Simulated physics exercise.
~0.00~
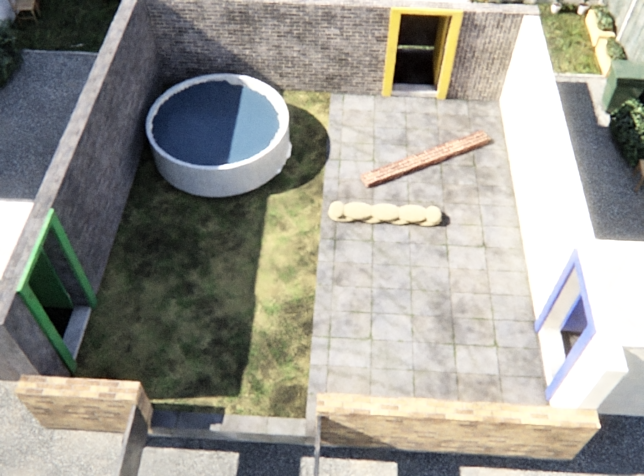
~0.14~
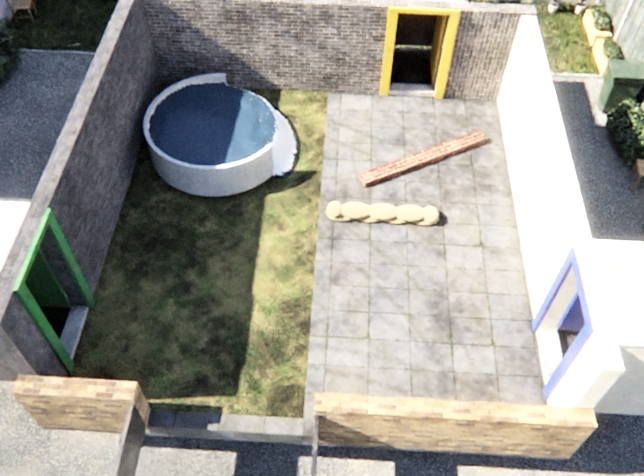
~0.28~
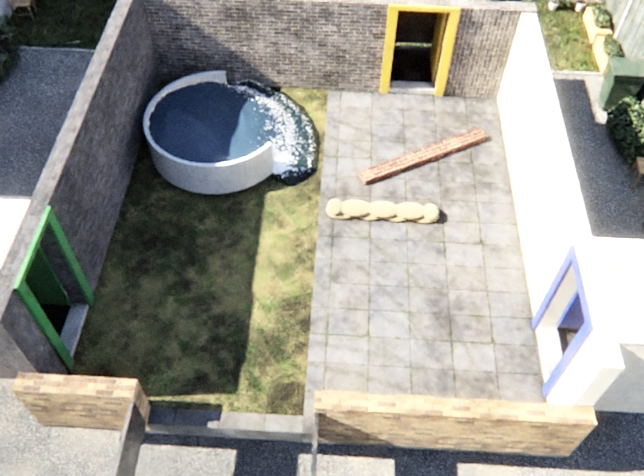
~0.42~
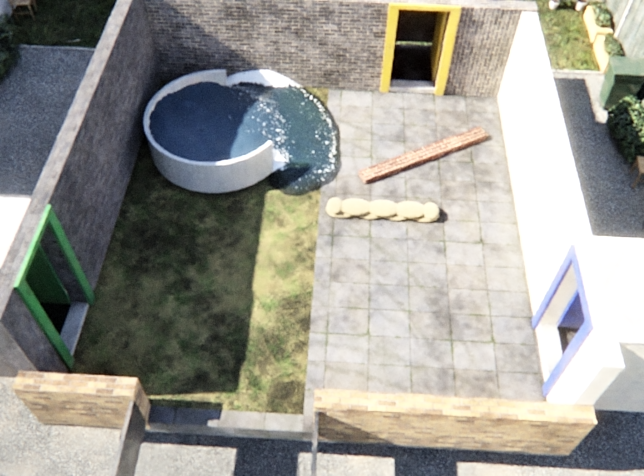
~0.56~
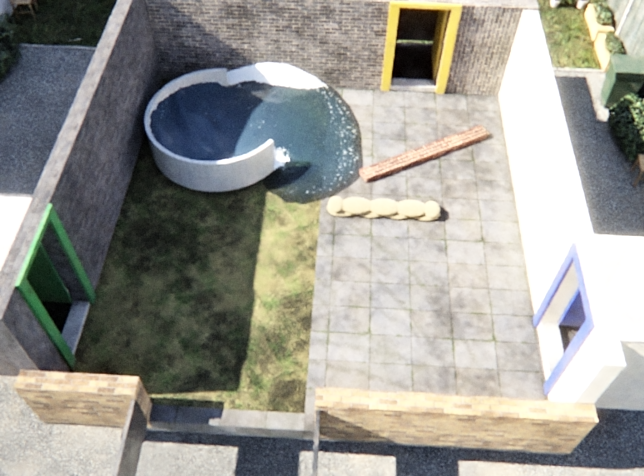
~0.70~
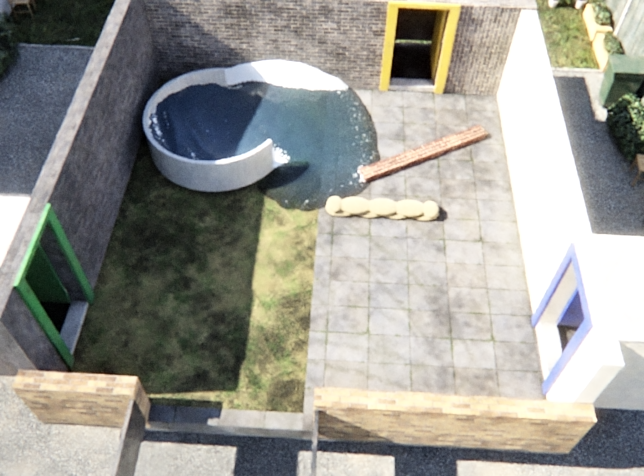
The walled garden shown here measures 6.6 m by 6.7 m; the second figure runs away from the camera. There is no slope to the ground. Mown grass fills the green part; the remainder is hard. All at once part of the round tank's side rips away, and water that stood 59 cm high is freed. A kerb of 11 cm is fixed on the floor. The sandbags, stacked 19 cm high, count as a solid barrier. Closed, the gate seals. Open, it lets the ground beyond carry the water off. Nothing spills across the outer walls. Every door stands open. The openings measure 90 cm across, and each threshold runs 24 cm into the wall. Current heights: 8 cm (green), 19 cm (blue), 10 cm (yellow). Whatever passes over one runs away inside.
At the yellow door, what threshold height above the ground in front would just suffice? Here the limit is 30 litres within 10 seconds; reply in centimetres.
15 cm.
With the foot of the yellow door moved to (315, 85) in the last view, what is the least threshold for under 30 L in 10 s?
About 19 cm.
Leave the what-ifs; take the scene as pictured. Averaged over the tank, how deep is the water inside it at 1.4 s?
Around 31 cm deep on average.
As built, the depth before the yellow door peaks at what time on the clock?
Some 4.0 s, more or less.
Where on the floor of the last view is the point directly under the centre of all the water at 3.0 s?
Approximately (344, 129).
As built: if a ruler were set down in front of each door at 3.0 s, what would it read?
Before green it's 0 cm, before blue 0 cm, before yellow 11 cm.
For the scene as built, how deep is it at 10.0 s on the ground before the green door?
About 0.0 cm.
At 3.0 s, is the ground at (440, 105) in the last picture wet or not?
By then it is awash.
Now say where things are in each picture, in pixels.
The round tank at (218, 122) is whole and still, 59 cm deep; the yellow door at (420, 53) is dry, in the first frame.
The gap is at (277, 119), the front 0.3 m out at (289, 171); the back of the round tank holds 59 cm, in the second frame.
The front is at (313, 167), 0.7 m from the gap at (277, 119); 1.7 m2 of floor is wet, 59 cm left at the back, in the third frame.
The front is at (337, 165), 1.0 m from the gap at (277, 118); 3.0 m2 of floor is wet, 59 cm left at the back, in the fourth frame.
The gap is at (278, 118), the front 1.4 m out at (355, 177); the back of the round tank holds 58 cm, in the fifth frame.
The gap is at (277, 118), the front 1.7 m out at (374, 165); the back of the round tank holds 50 cm; 1.1 m in a straight line remain to the yellow door at (418, 48), in the sixth frame.
After 1.4 s water covers 25 % of the floor, deepest (32 cm) near (270, 91); 11 cm at the yellow door, 0 litres in over its 10 cm threshold.
After 3.0 s water covers 35 % of the floor, deepest (40 cm) near (496, 120); 11 cm at the yellow door, 8 litres in over its 10 cm threshold.
After 10.0 s water covers 90 % of the floor, deepest (9 cm) near (157, 124); 7 cm at the yellow door, 90 litres in over its 10 cm threshold.
At the yellow door as built, the water arrived by 1.1 s and peaked near 22 cm at 4.0 s.
With a threshold of 12.5 cm, 55 litres would have come in within the 10 s; with 17 cm, 21 litres. So under 30 litres takes about 15 cm.
